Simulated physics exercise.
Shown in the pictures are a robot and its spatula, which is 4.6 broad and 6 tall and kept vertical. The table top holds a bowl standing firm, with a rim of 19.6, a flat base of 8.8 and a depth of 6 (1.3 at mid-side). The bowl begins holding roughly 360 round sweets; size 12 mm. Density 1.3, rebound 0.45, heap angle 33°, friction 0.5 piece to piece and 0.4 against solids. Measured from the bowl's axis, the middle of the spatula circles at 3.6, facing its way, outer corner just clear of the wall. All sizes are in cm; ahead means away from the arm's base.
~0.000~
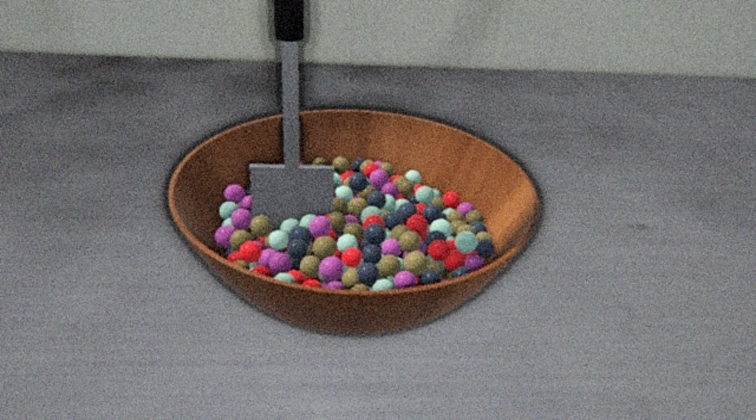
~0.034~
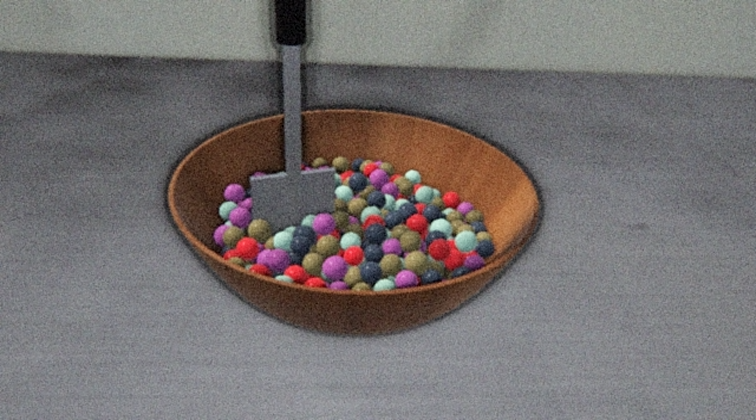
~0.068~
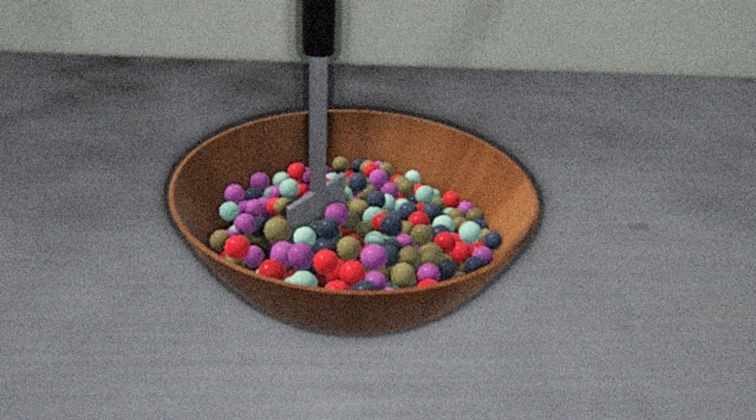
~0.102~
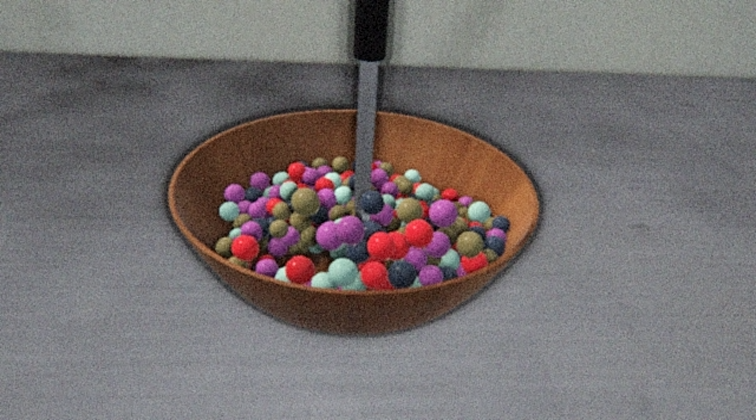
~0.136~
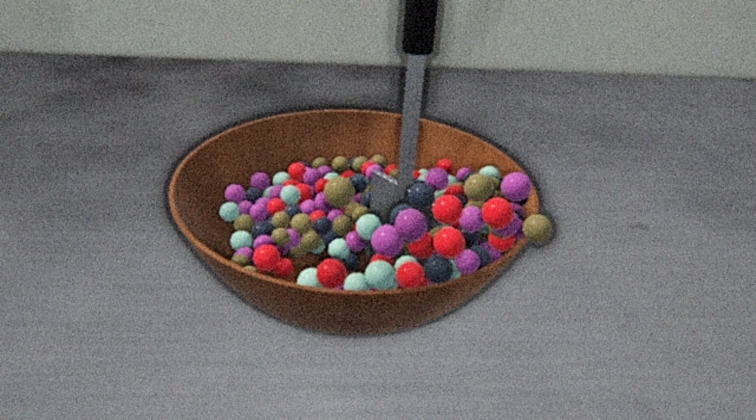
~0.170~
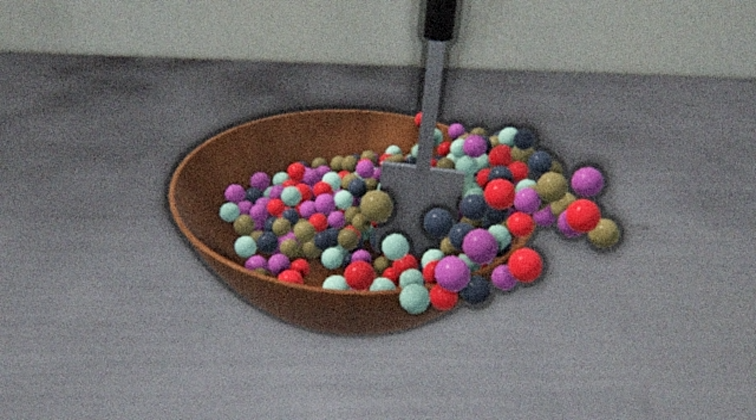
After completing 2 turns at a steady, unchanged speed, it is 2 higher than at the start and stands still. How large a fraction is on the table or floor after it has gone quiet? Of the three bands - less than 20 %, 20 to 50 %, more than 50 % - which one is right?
The right band is 20 to 50 %.
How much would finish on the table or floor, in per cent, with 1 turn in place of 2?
30 %.
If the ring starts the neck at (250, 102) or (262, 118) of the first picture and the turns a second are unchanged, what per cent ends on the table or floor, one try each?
Close to 30 per cent for the first and close to 45 per cent for the second.
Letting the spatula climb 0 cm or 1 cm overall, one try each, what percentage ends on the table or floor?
Roughly 50 percent, then roughly 45 percent.
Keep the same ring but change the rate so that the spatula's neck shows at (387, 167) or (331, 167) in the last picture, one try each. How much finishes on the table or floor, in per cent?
About 15 and 5 %.
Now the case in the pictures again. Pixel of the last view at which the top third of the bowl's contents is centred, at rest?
Somewhere close to (348, 233).
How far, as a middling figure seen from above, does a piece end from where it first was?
Some 9 centimetres or so.
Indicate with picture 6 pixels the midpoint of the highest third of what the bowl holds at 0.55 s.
The centre is roughly (378, 240).
After 0.36 s, 19° round, highest piece 15 above the table; 249 in the bowl, 69 on the table or floor, 45 in flight or on the tool.
After 0.55 s, 232° round, highest piece 8 above the table; 235 in the bowl, 124 on the table or floor, 4 in flight or on the tool.
After 0.85 s, 0° round, highest piece 5 above the table; 232 in the bowl, 129 on the table or floor, 2 in flight or on the tool.
After 1.55 s, 0° round, highest piece 5 above the table; 232 in the bowl, 131 on the table or floor.
In the end, 232 in the bowl, 131 on the table or floor. That is 36 % on the table or floor.
